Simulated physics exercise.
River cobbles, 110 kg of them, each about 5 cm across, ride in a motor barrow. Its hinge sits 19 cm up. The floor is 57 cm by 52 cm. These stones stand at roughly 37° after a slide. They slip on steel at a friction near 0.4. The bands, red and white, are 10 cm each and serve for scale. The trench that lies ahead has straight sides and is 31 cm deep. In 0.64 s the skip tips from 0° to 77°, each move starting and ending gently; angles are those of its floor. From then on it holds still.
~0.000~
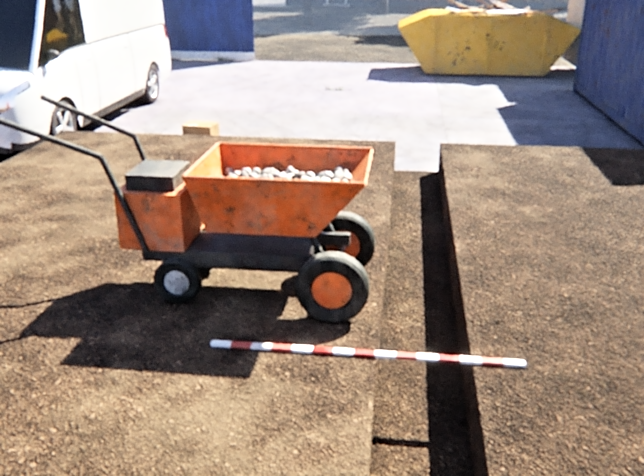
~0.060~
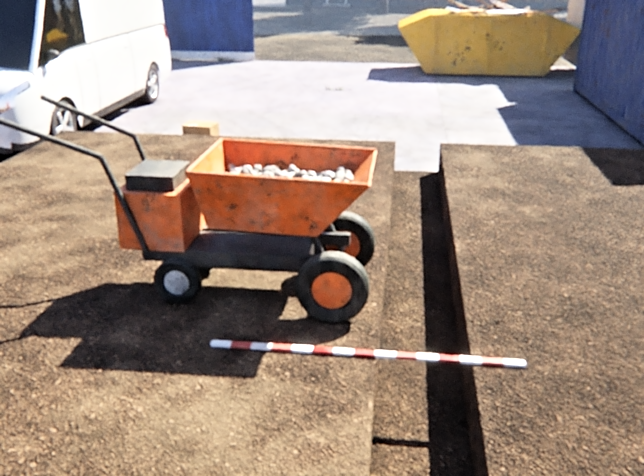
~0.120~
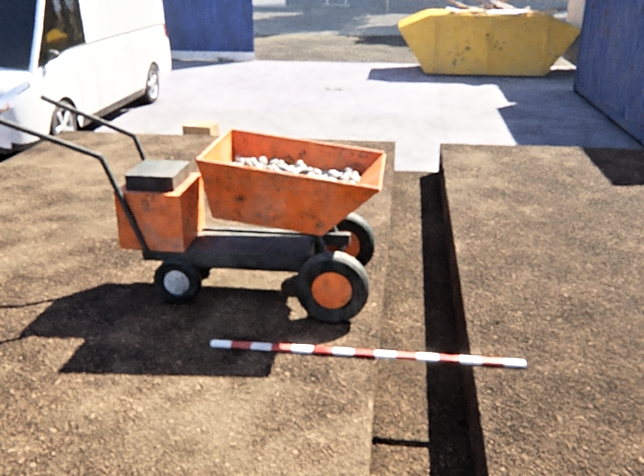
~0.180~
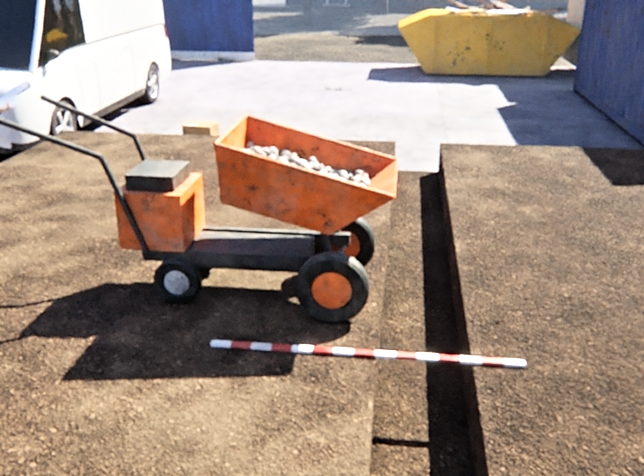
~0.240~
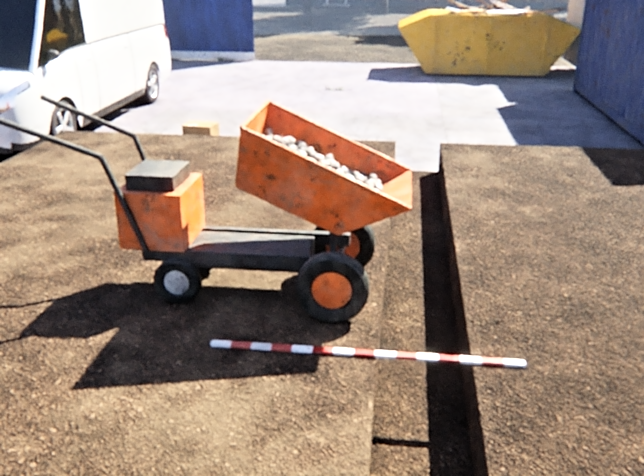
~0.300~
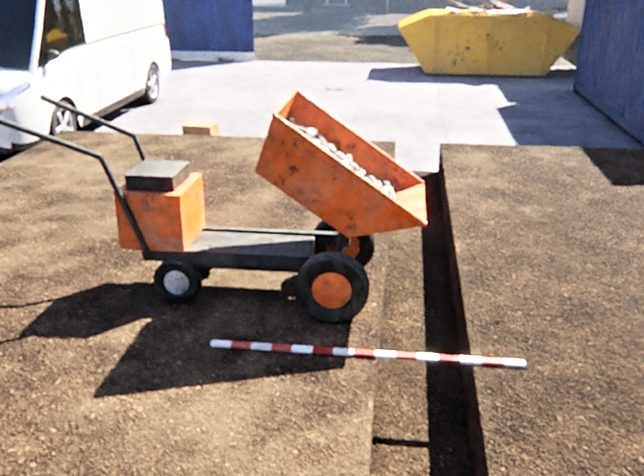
The clip opens on an orange motor barrow standing on brown ground beside a narrow trench, its skip level and loaded with pale stones, a red and white striped pole lying in front. The skip's rear end then rises, gently at first, and it tilts steadily steeper toward the right while the wheels stay put.
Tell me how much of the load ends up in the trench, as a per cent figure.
Some 18 per cent ends up in the trench.
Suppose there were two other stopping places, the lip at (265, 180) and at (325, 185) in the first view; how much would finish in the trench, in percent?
First place: Near 95%; second place: Near 65%.
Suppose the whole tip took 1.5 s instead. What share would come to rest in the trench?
Trench share: Approx. 30%.
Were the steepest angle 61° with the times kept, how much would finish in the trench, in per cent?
It would be close to 25 percent.
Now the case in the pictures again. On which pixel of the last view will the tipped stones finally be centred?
The stones end up centred near (522, 301).
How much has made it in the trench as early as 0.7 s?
By that point it's something like 5 in a hundred.
After 0.5 s the floor is at 65°; 100 % in the skip; the foremost stones are at (431, 245).
After 0.7 s the floor is at 77°; 64 % in the skip, 4 % in the trench, 32 % past the trench; the foremost stones are at (518, 303).
After 1.1 s the floor is at 77°; 4 % in the skip, 12 % in the trench, 84 % past the trench; the foremost stones are past the picture's edge.
After 3.0 s the floor is at 77°; 0 % in the skip, 18 % in the trench, 82 % past the trench; the foremost stones are past the picture's edge.
